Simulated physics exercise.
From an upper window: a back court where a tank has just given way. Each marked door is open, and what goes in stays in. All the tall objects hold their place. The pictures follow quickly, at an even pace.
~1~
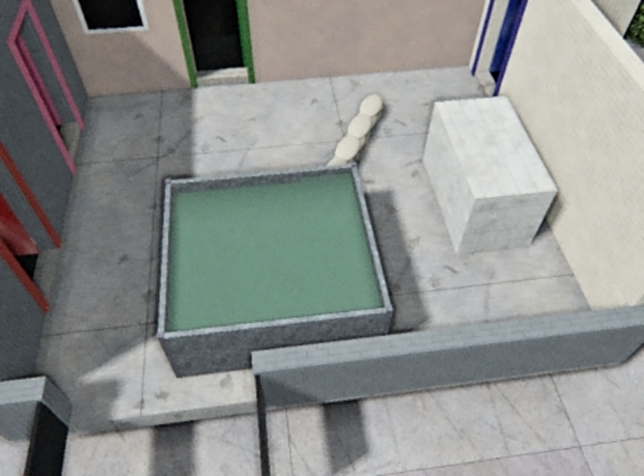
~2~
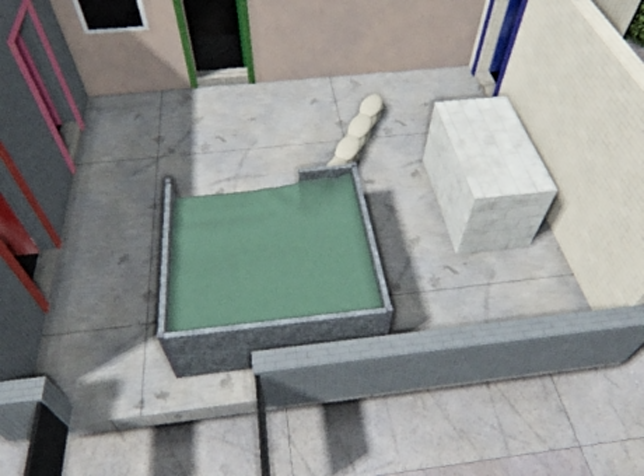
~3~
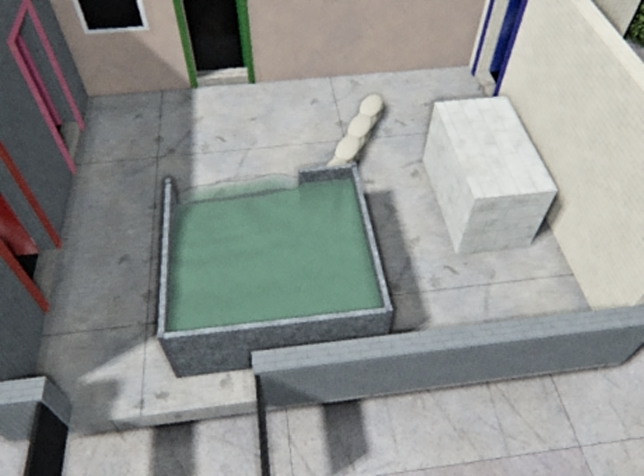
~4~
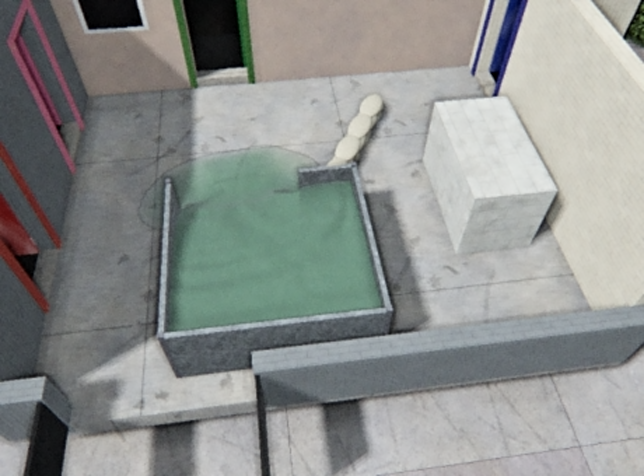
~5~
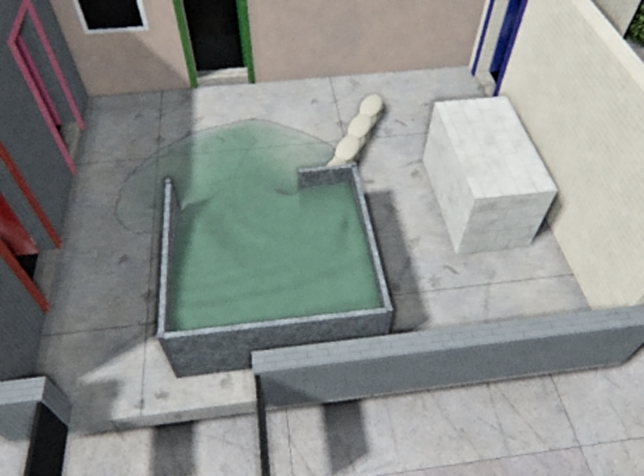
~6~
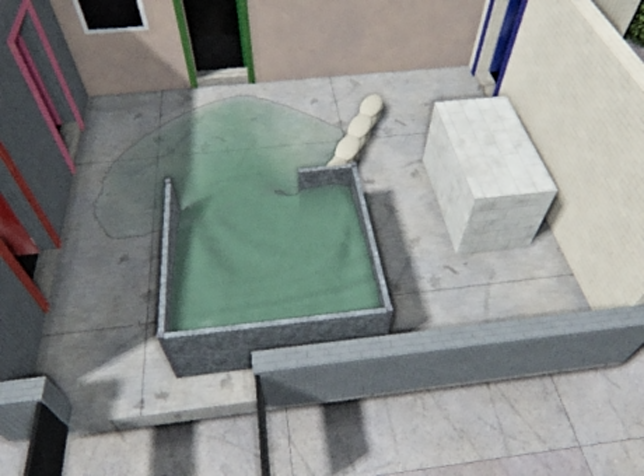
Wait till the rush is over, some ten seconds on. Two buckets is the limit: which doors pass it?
In the end: The pink door floods; the green door floods; the blue door floods; the red door floods.
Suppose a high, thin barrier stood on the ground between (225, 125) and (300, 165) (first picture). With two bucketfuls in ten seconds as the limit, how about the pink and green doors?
Then: The pink door goes over, the green door is over.
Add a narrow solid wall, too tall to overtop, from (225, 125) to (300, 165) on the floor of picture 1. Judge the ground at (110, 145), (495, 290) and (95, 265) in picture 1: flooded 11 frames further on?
In turn: Awash, not flooded, dry.
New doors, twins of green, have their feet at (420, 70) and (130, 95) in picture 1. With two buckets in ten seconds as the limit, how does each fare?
In turn: Stays under, is over.
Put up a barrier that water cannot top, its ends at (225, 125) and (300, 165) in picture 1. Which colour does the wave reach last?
Last comes the one in blue.
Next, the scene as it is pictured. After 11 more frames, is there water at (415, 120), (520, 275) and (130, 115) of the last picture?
One after the other: Clear, free of water, covered.
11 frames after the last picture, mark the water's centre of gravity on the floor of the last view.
I would point to (238, 188).
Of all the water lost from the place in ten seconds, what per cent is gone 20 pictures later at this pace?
About 40 per cent.
A moment on, water covers 40 % of the floor; the pink door wet at the sill, nothing in, the green door far over two buckets in, the blue door not reached, the red door not reached.
Next, water covers 45 % of the floor; the pink door under two buckets in, the green door far over two buckets in, the blue door not reached, the red door not reached.
Then, water covers 60 % of the floor; the pink door over two buckets in, the green door far over two buckets in, the blue door over two buckets in, the red door wet at the sill, nothing in.
Later, water covers 80 % of the floor; the pink door over two buckets in, the green door far over two buckets in, the blue door far over two buckets in, the red door over two buckets in.
In the end, water covers 95 % of the floor; the pink door over two buckets in, the green door far over two buckets in, the blue door far over two buckets in, the red door over two buckets in.
